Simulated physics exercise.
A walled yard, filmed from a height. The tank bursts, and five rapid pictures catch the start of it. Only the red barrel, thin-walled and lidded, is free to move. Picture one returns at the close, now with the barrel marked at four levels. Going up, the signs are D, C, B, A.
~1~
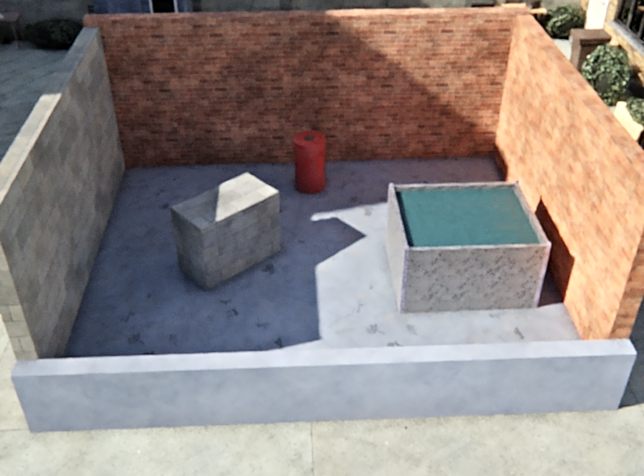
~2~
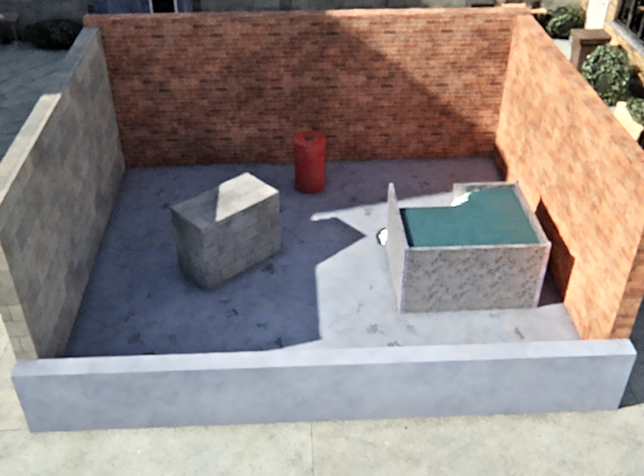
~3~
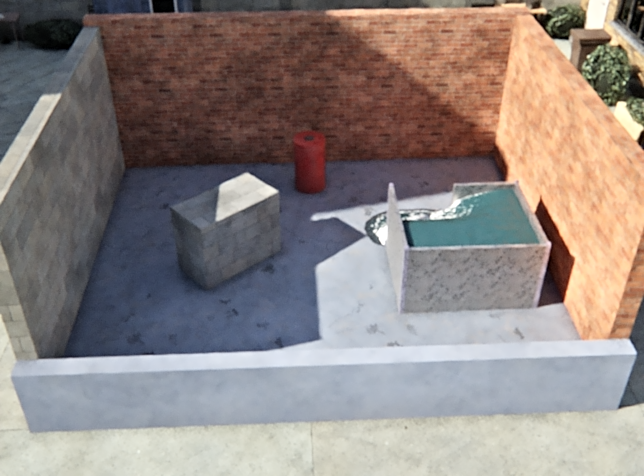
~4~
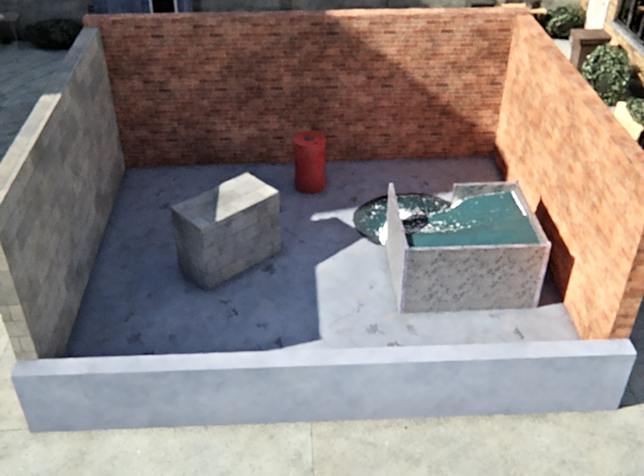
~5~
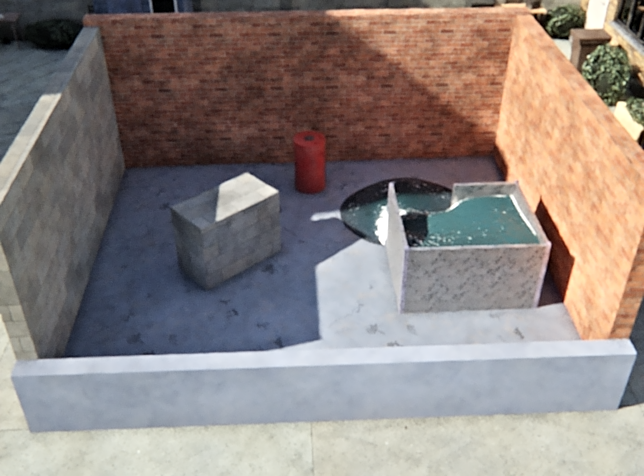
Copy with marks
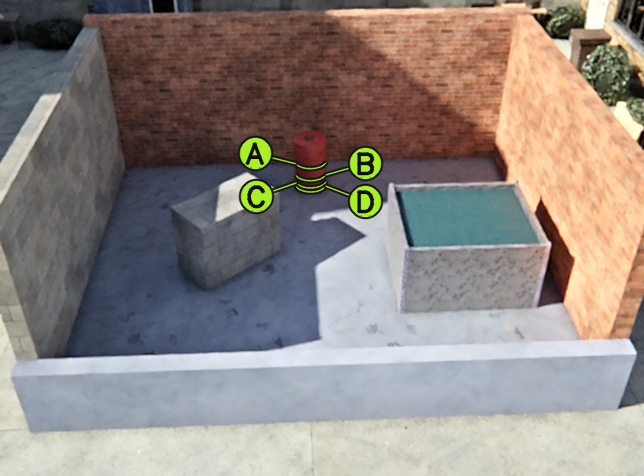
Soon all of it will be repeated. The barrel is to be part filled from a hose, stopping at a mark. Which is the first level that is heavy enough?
A.
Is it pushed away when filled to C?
Yes, it does.
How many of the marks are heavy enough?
One of the four.
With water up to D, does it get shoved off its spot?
Yes, that goes wrong.
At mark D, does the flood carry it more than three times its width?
Yes, clearly.
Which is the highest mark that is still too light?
The answer is B.
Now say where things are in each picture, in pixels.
The first frame shows lid of the red barrel at (310, 138); tank full, its middle at (464, 219).
In the second frame, water covers 2 % of the ground, mostly out of sight from here.
In the third frame, water covers 3 % of the ground, mostly out of sight from here.
In the fourth frame, 6 % of the ground wet, in view closest to the barrel at (366, 207).
The fifth frame shows lid of the red barrel at (310, 138); 9 % of the ground wet, in view closest to the barrel at (356, 196).
On the marked copy, A at (311, 168); B at (311, 180); C at (311, 188); D at (311, 191); from the bottom up D, C, B, A.
Choosing A, it does not move.
Choosing B, it is pushed about twice its own width away.
Choosing C, it is pushed about 7 times its own width away.
Choosing D, it is pushed about 8 times its own width away.
